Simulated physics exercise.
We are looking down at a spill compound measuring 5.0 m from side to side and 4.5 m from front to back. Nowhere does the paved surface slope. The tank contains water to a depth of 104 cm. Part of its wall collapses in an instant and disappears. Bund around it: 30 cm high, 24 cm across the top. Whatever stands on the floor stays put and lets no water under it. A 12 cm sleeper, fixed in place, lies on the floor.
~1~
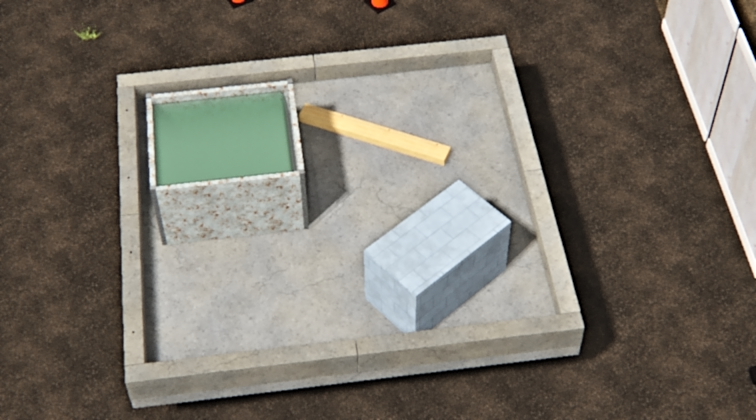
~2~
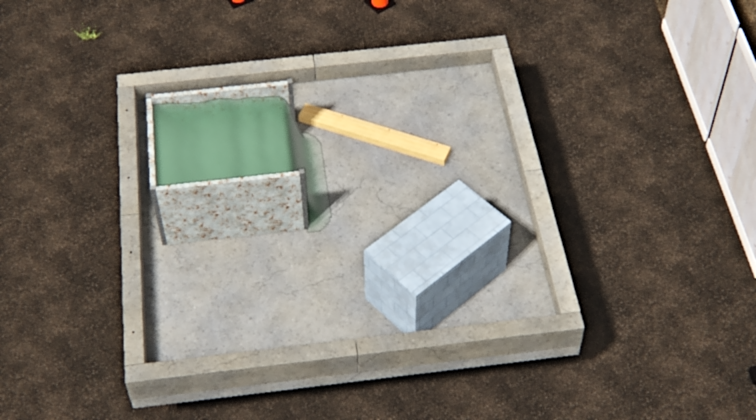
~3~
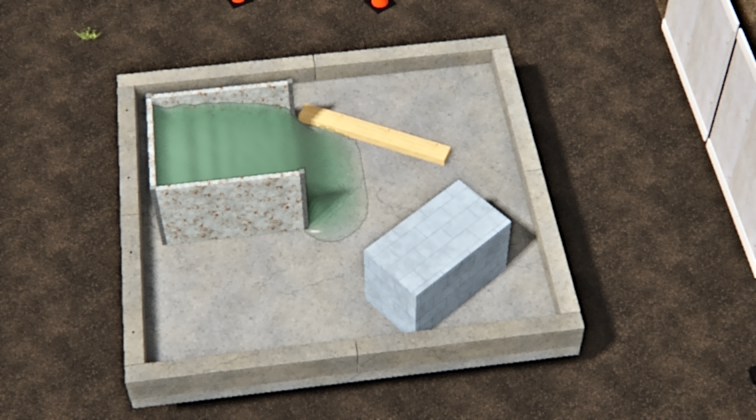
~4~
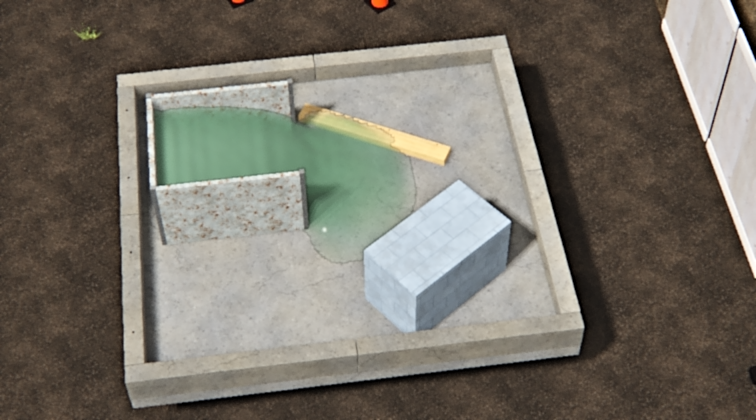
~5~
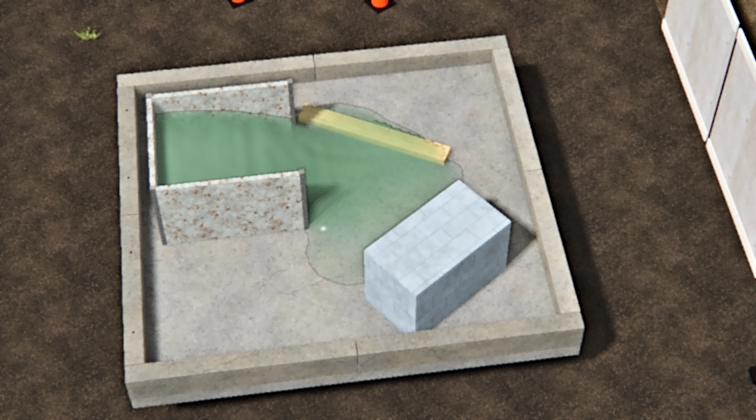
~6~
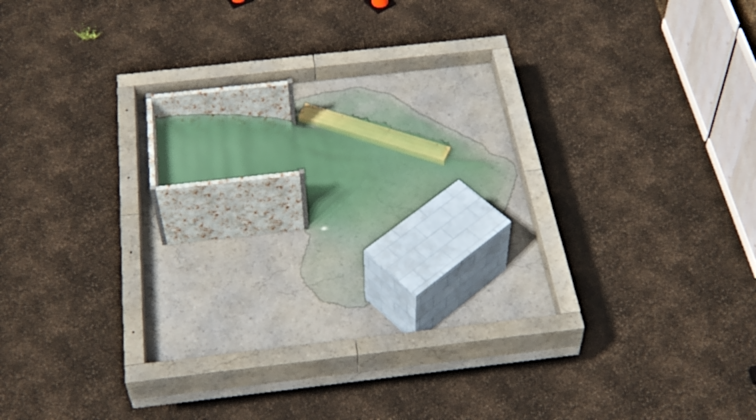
The clip opens on a square, low-walled compound holding a speckled tank of still green water, a wooden beam and a pale block. The tank's right wall vanishes and water pours out rightward across the floor. It washes over the beam, then spreads around the block while the level in the tank drops.
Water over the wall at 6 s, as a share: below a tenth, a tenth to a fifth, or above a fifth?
The share is a tenth to a fifth.
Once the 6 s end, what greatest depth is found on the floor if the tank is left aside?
Around 26 centimetres.
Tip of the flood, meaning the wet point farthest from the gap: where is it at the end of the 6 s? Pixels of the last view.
(545, 328).
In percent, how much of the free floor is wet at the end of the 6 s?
Roughly 95 % of the floor.
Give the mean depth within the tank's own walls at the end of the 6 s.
About 7 centimetres on average.
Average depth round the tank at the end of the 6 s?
It's about 12 cm.
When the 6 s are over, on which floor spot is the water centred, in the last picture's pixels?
Near (332, 198).
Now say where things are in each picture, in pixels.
The tank at (224, 138) is whole and still, 104 cm deep, in the first picture.
Water pours out at (297, 166) and has run 0.8 m, to (311, 229); deepest outside 42 cm, 104 cm at the tank's back, in the second picture.
Water pours out at (297, 166) and has run 1.0 m, to (348, 229); deepest outside 60 cm, 96 cm at the tank's back, in the third picture.
Water pours out at (297, 169) and has run 1.5 m, to (395, 231); deepest outside 52 cm, 90 cm at the tank's back, in the fourth picture.
Water pours out at (297, 170) and has run 2.1 m, to (457, 174); deepest outside 48 cm, 87 cm at the tank's back, in the fifth picture.
Water pours out at (297, 171) and has run 2.9 m, to (509, 168); deepest outside 46 cm, 79 cm at the tank's back, in the sixth picture.
A moment later water covers 45 % of the floor and is deepest (59 cm) near (451, 232); 0 % is over the wall.
Soon after water covers 50 % of the floor and is deepest (49 cm) near (451, 232); 0 % is over the wall.
Next water covers 65 % of the floor and is deepest (46 cm) near (545, 328); 8 % is over the wall.
Later on water covers 80 % of the floor and is deepest (36 cm) near (444, 340); 12 % is over the wall.
At the end water covers 80 % of the floor and is deepest (26 cm) near (456, 326); 13 % is over the wall.
